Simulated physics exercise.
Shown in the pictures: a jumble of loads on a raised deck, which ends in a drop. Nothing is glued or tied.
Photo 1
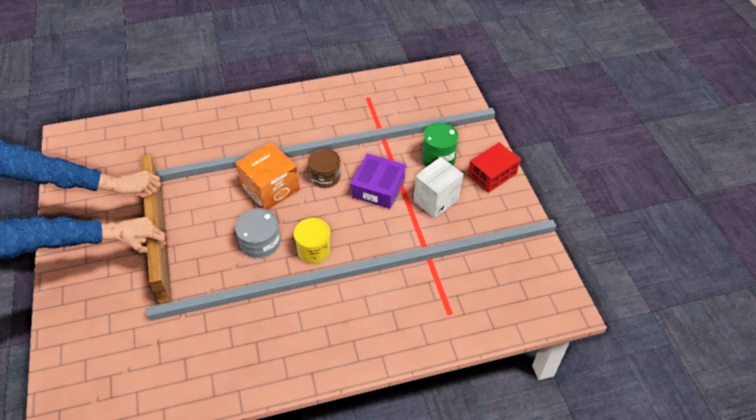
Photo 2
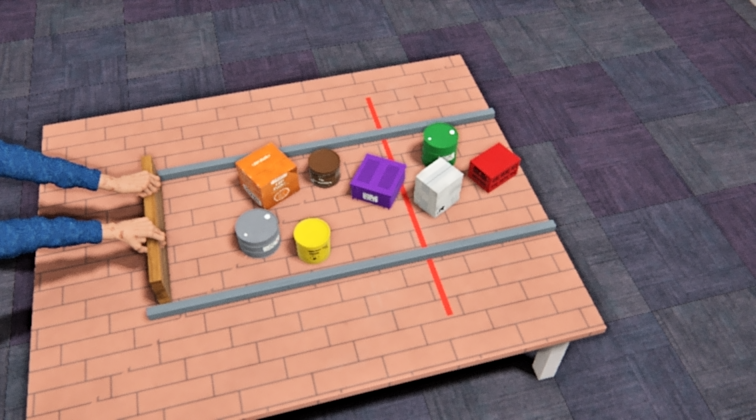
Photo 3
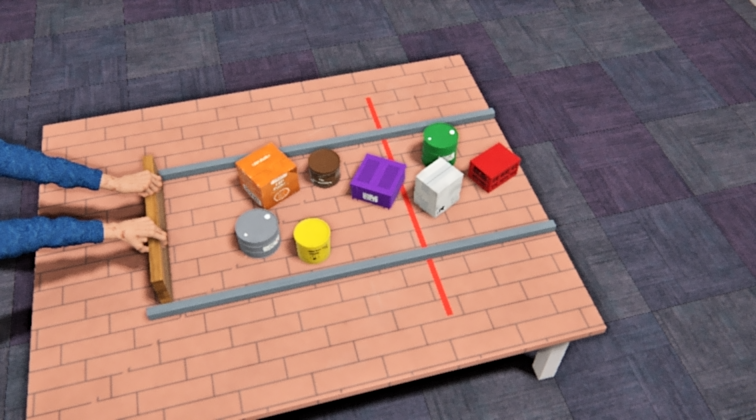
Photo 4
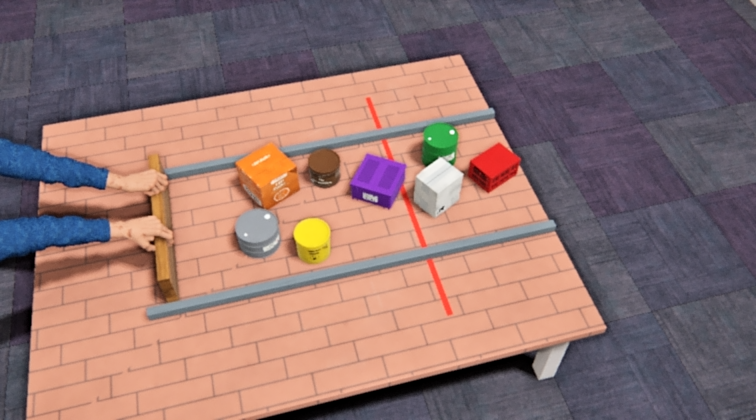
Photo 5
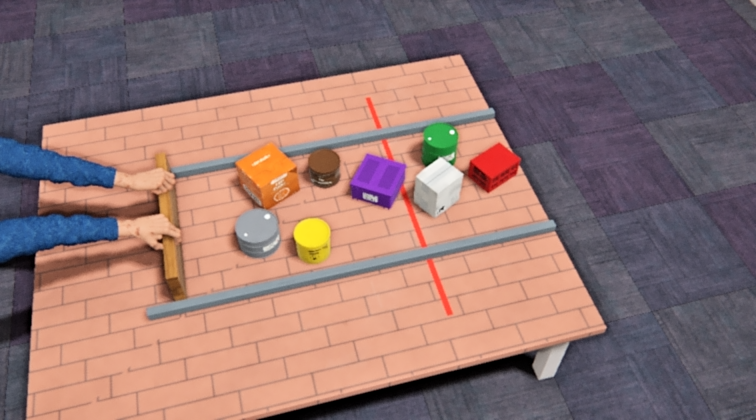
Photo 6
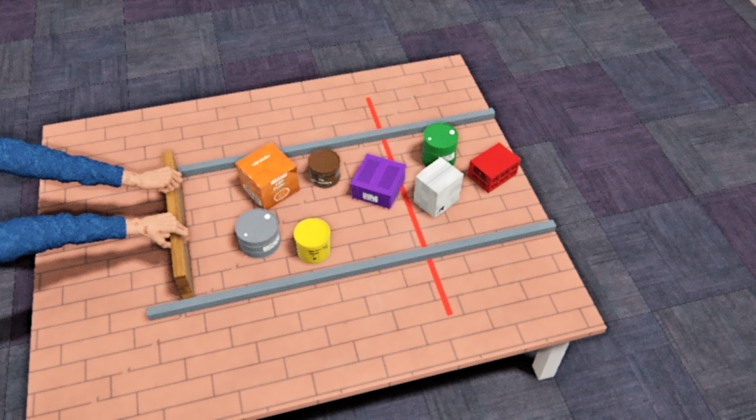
To begin with, two hands hold a wooden plank at the left of a raised deck, between two grey rails, with boxes, cans and a red line to its right. The hands then slide the plank a short way right, nearing the orange box and grey canister, while the loads stay still.
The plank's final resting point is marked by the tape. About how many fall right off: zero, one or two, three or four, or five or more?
In the end, the drop-off count sits at nought.
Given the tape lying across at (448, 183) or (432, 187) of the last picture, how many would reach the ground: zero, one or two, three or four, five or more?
Taking the two places as listed: Just one or two, then 1 or 2.
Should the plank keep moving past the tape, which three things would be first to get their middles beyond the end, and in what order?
Red crate, green canister, purple tote.
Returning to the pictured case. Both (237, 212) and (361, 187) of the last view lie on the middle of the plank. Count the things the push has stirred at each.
Counting first: 1, next 7.
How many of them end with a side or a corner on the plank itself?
3 touch it.
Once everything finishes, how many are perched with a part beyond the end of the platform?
The total comes out at 1.
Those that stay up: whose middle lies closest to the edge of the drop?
That one's the red crate.
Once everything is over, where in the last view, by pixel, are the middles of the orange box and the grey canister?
Final positions: Near (416, 156); near (426, 190).
Soon after, none off yet; red crate at rest near (494, 168); green canister at rest near (440, 147); white parcel at rest near (438, 188).
In the end, the number that fall off is zero.
